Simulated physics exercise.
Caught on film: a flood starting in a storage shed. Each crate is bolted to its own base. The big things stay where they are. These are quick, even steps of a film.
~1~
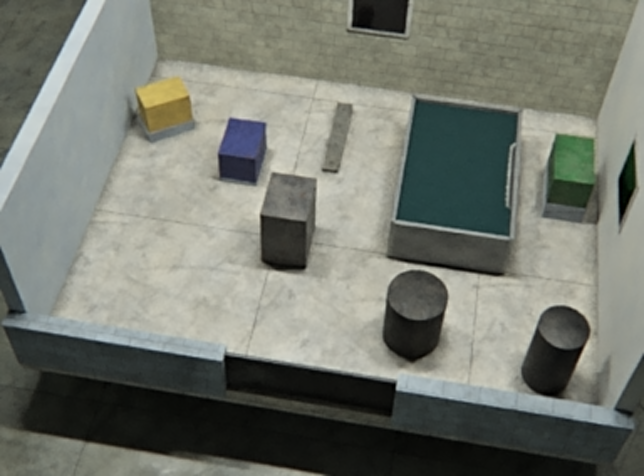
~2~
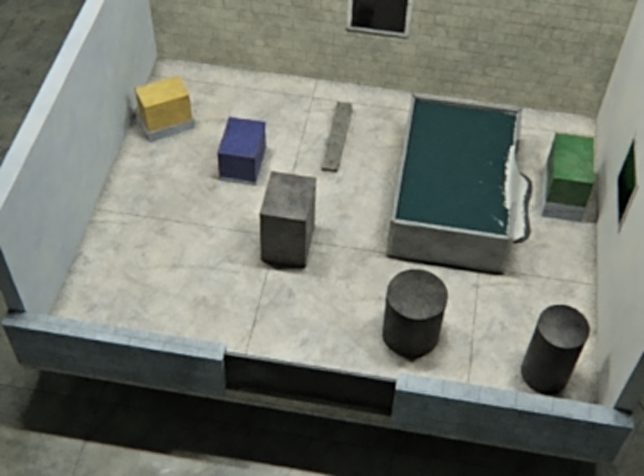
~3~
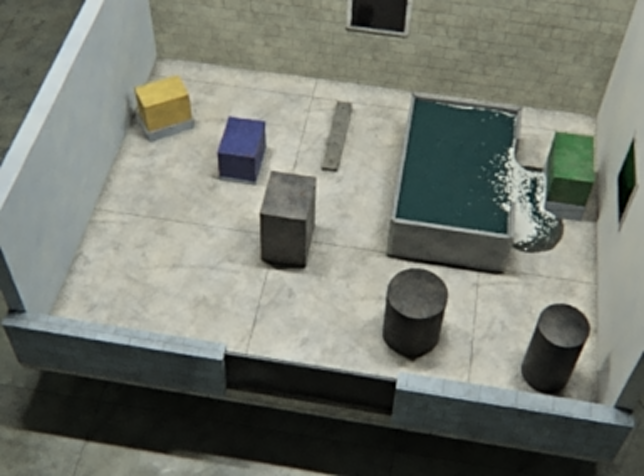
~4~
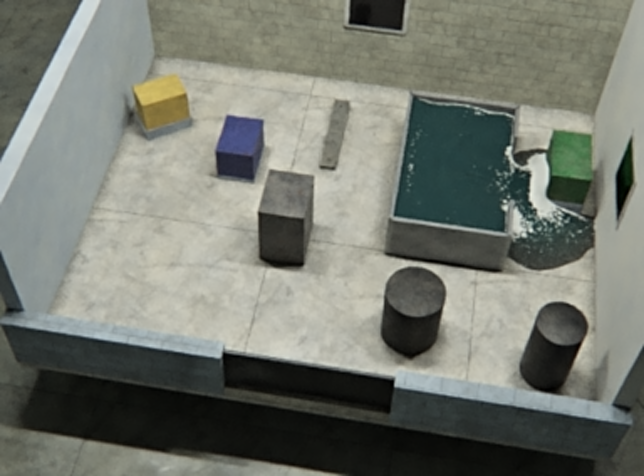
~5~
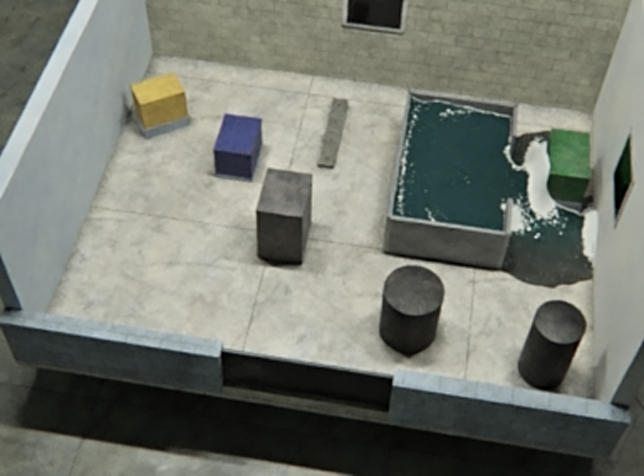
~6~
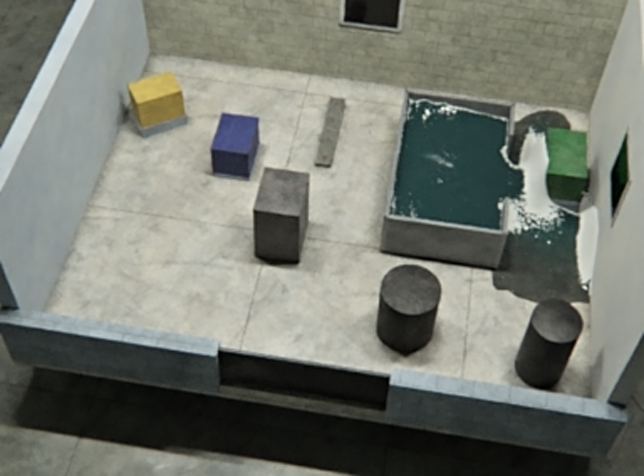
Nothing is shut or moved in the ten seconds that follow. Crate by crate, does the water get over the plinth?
One by one: The green crate is wetted; the blue crate is wetted; the yellow crate escapes dry.
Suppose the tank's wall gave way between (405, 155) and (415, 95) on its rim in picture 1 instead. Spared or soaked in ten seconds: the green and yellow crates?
Green remains dry, yellow is soaked.
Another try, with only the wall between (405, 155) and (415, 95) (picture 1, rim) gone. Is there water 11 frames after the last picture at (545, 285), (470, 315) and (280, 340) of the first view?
As listed: Dry, free of water, no water.
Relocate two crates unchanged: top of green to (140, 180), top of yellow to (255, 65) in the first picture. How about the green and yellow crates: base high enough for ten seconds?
Green crate is spared, yellow crate takes water.
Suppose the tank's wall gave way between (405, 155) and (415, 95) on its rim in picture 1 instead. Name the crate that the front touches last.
I say the green-painted one.
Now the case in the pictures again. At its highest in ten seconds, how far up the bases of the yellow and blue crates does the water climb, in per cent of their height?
Roughly 60 per cent, then 160 per cent.
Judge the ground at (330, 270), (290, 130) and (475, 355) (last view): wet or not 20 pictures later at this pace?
As listed: No water, not flooded, covered.
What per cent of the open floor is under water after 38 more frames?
About 85 per cent.
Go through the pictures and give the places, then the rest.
The first picture shows still water in the water tank at (459, 167).
In the second picture, the front is at (517, 239), out from the gap at (508, 193).
In the third picture, the front is at (550, 243), out from the gap at (508, 195).
In the fourth picture, the front is at (593, 238), out from the gap at (505, 193).
In the fifth picture, the front is at (591, 272), out from the gap at (504, 191).
In the sixth picture, water pours out at (501, 190) and has run to (554, 115).
A moment on, water covers 15 % of the floor; the green crate water round its plinth, the blue crate not reached, the yellow crate not reached.
Next, water covers 25 % of the floor; the green crate water round its plinth, the blue crate not reached, the yellow crate not reached.
Then, water covers 45 % of the floor; the green crate water round its plinth, the blue crate not reached, the yellow crate not reached.
Later, water covers 85 % of the floor; the green crate water round its plinth, the blue crate water round its plinth, the yellow crate water round its plinth.
In the end, water covers 100 % of the floor; the green crate was topped, the blue crate was topped, the yellow crate stayed above the water.
